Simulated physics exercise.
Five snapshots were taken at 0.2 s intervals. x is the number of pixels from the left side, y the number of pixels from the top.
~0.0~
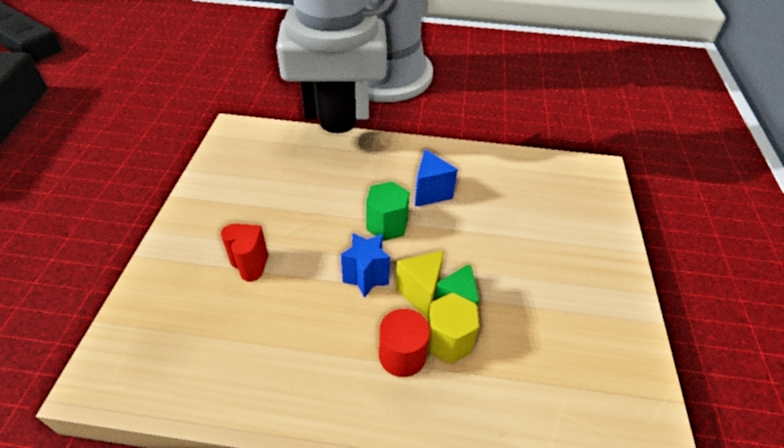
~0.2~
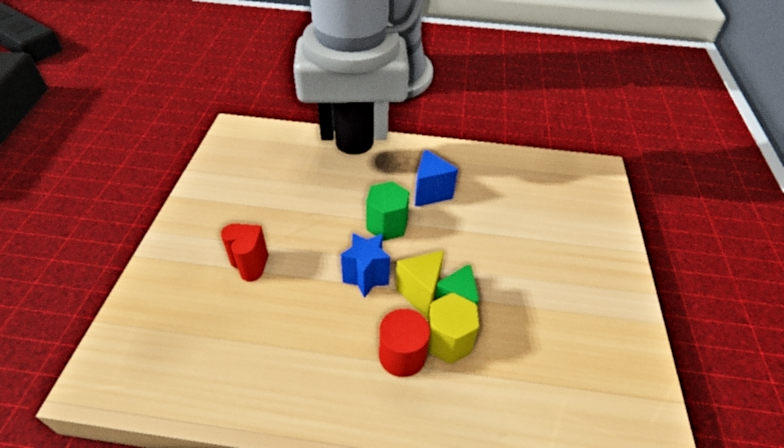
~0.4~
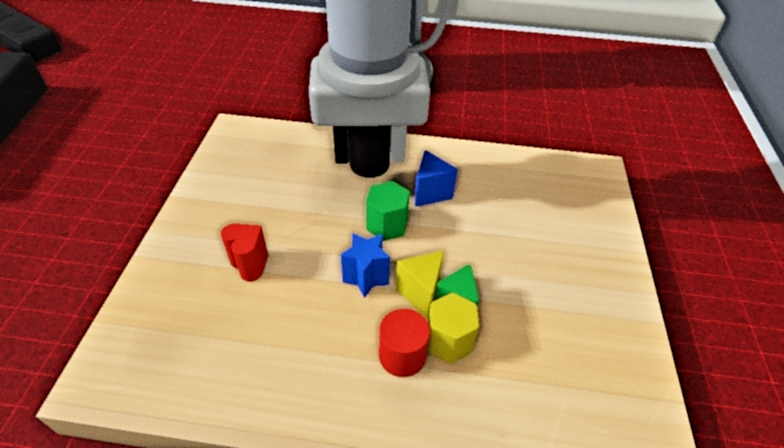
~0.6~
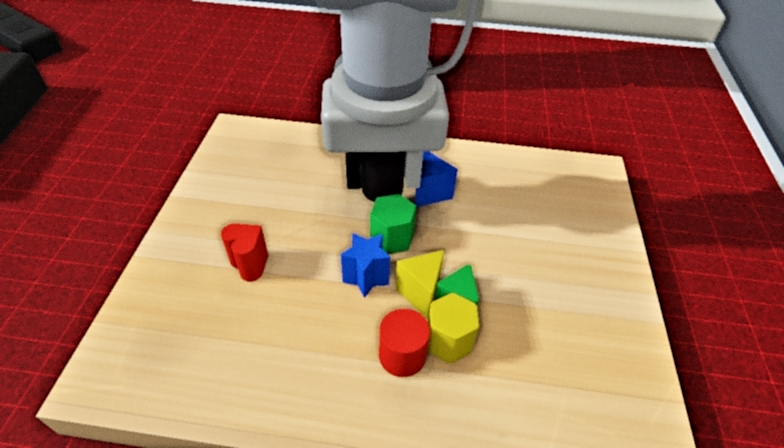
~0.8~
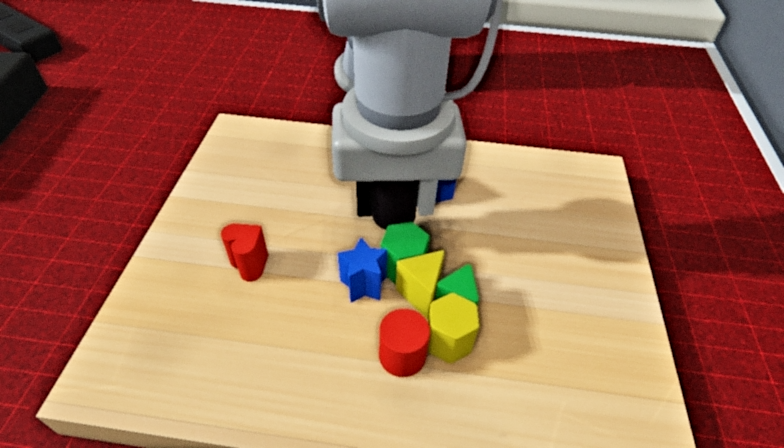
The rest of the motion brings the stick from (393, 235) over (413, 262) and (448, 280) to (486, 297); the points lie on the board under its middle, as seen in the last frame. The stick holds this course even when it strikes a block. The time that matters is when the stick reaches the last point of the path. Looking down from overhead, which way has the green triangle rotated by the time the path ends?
Rotation: Counter-clockwise.
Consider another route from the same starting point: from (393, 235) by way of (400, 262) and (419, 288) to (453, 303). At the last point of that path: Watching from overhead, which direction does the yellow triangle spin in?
It twists with the clock when seen from above.
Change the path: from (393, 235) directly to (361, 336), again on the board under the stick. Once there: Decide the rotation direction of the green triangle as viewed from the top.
From overhead, the rotation is counterclockwise.
The first path, step by step. One third of the way, stick (415, 243); blue star (363, 262), turned 30° clockwise; green hexagonal block (423, 271), turned 15° clockwise; yellow triangle (433, 305), turned 15° clockwise; yellow hexagonal block (464, 334), turned 40° anticlockwise; green triangle (474, 295), turned 50° anticlockwise.
Two thirds of the way, stick (453, 261); blue star (363, 262), turned 30° clockwise; green hexagonal block (443, 289), turned 35° clockwise; yellow triangle (440, 325), turned 40° clockwise; yellow hexagonal block (473, 351), turned 65° anticlockwise; green triangle (485, 301), turned 55° anticlockwise.
At the end, stick (492, 279); blue star (363, 262), turned 30° clockwise; green hexagonal block (447, 292), turned 45° clockwise; yellow triangle (438, 328), turned 35° clockwise; yellow hexagonal block (473, 352), turned 70° anticlockwise; green triangle (488, 302), turned 55° anticlockwise.
